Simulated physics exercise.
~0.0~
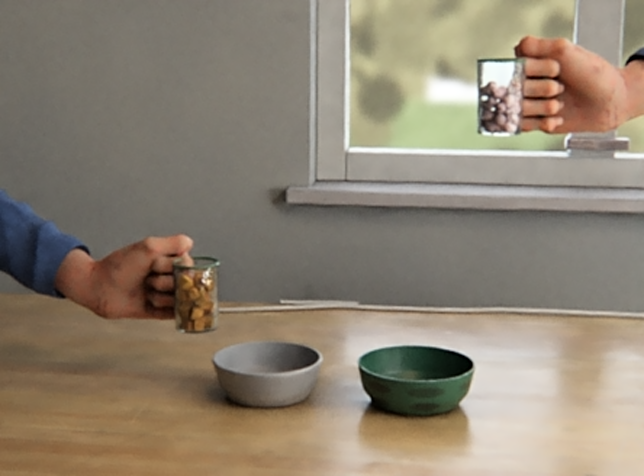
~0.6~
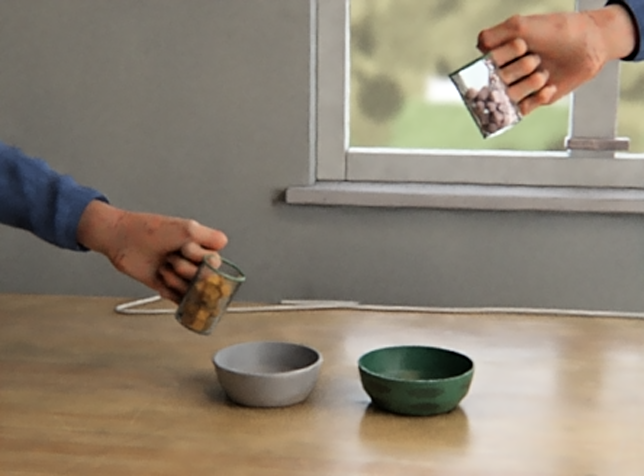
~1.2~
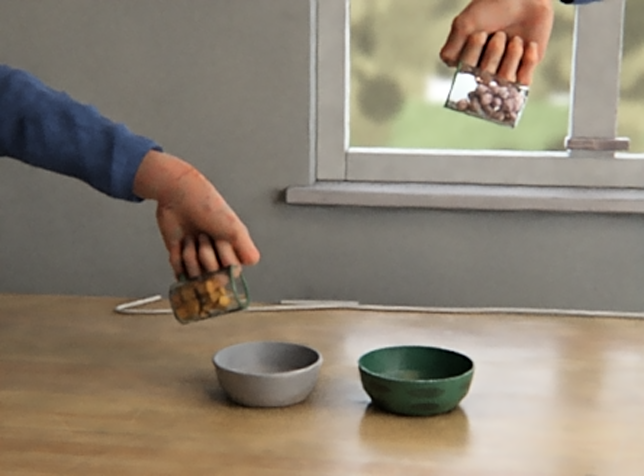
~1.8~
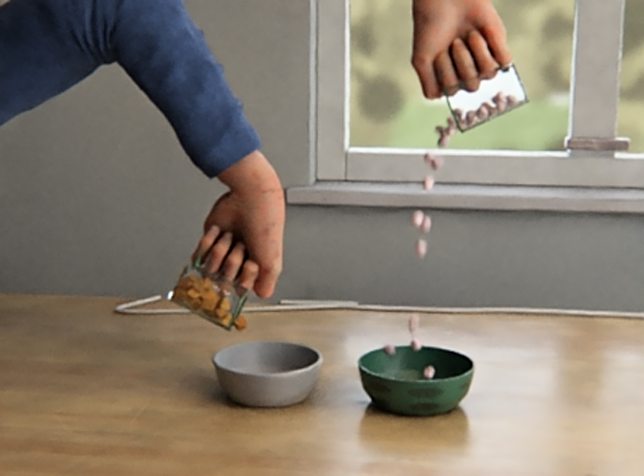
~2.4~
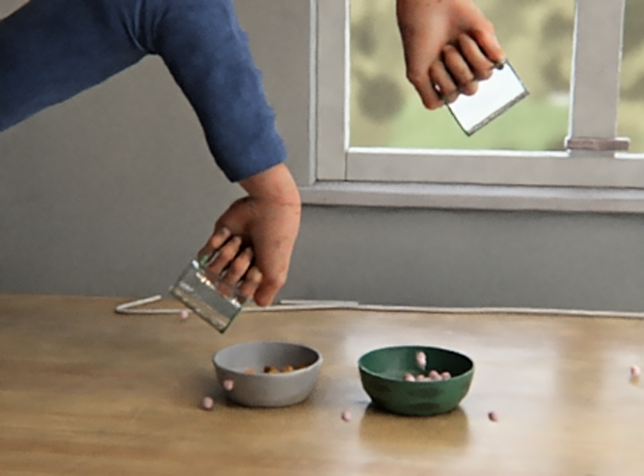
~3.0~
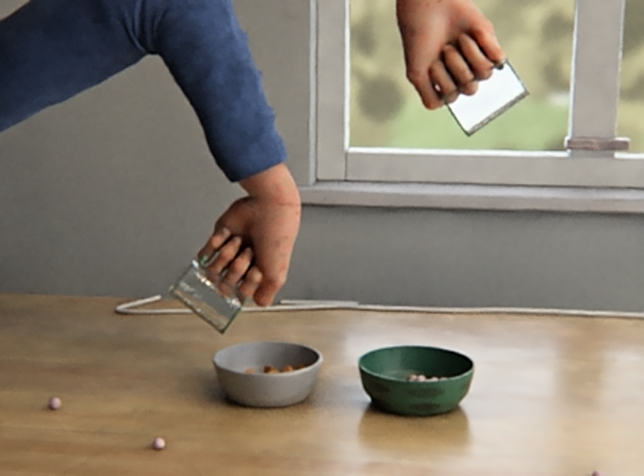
On a wooden counter before a grey wall and a window, seen from the front by a still camera, a grey bowl sits left of a green one. At left, a blue-sleeved hand holds a clear cup of golden-brown pieces low, while another at upper right holds a cup of pinkish pieces much higher. Both hands tip their cups, and the pink pieces fall first in a long stream. The brown ones then drop into the grey bowl, and none spill. Most pink pieces stay in the green bowl, but some scatter across the counter, leaving both cups empty.
